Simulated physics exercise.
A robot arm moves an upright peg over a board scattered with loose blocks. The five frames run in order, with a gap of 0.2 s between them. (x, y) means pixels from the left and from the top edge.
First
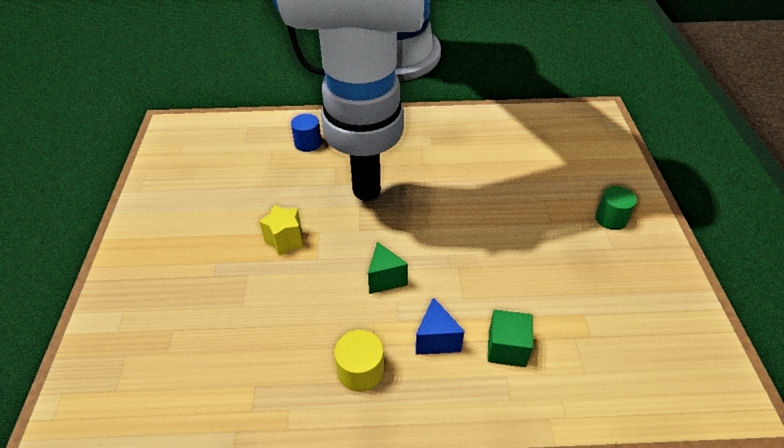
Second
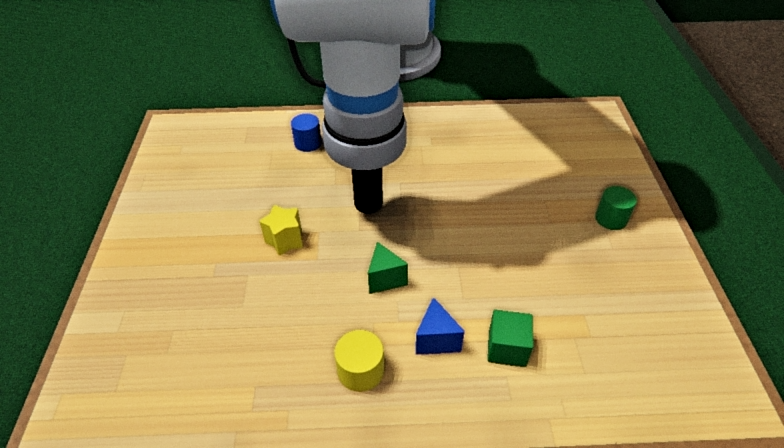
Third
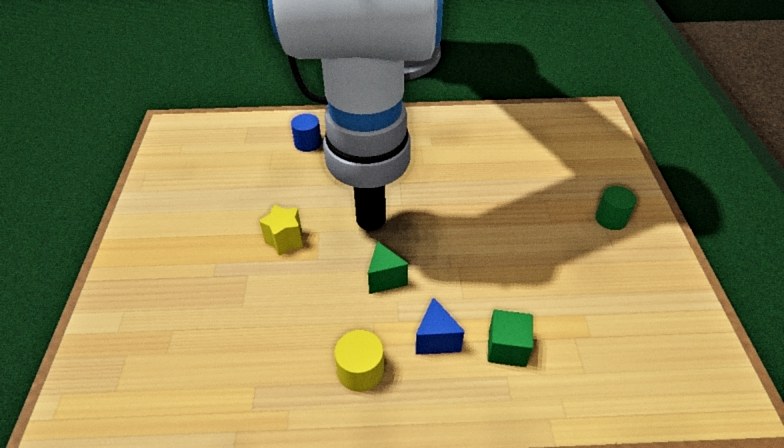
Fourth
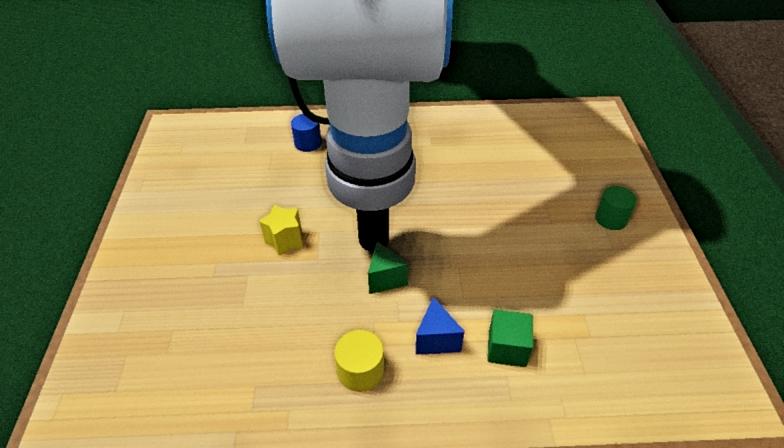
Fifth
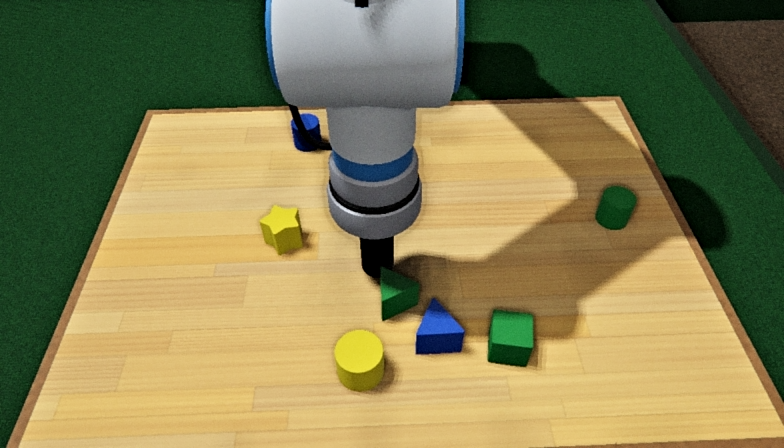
A robot arm lowering its black peg toward the viewer across a wooden board, then nudging a green triangle among still blocks.
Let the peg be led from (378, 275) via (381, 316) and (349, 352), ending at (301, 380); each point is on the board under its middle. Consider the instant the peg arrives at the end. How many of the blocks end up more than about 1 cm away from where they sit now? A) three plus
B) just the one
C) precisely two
C.
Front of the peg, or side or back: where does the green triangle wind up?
The green triangle slips off.
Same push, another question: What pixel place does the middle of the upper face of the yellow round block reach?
It is at (344, 379).
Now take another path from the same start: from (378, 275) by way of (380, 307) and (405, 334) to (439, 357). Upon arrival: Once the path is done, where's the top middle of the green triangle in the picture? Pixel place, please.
At the end it should sit near (470, 359).
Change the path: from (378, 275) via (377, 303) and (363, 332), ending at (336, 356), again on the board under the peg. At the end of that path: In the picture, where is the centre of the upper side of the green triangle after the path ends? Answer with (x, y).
The middle of its upper face should be somewhere near (400, 308).
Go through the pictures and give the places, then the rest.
The first picture shows peg's lower end (367, 192); yellow round block (359, 350); green triangle (385, 259); blue triangle (438, 321).
The second picture shows peg (369, 205); blocks still.
The third picture shows peg (371, 221); blocks still.
The fourth picture shows peg (374, 242); blocks still.
The fifth picture shows peg (378, 267); yellow round block (359, 350); green triangle (394, 283); blue triangle (438, 321).
On the path given first. One third of the way, peg (380, 308); green triangle (404, 312), turned 70° anticlockwise.
Two thirds of the way, peg (348, 345); yellow round block (349, 371); green triangle (402, 320), turned 85° anticlockwise; blue triangle (441, 323), turned 15° anticlockwise.
At the end, peg (299, 373); yellow round block (344, 379); green triangle (402, 320), turned 85° anticlockwise; blue triangle (441, 323), turned 15° anticlockwise.
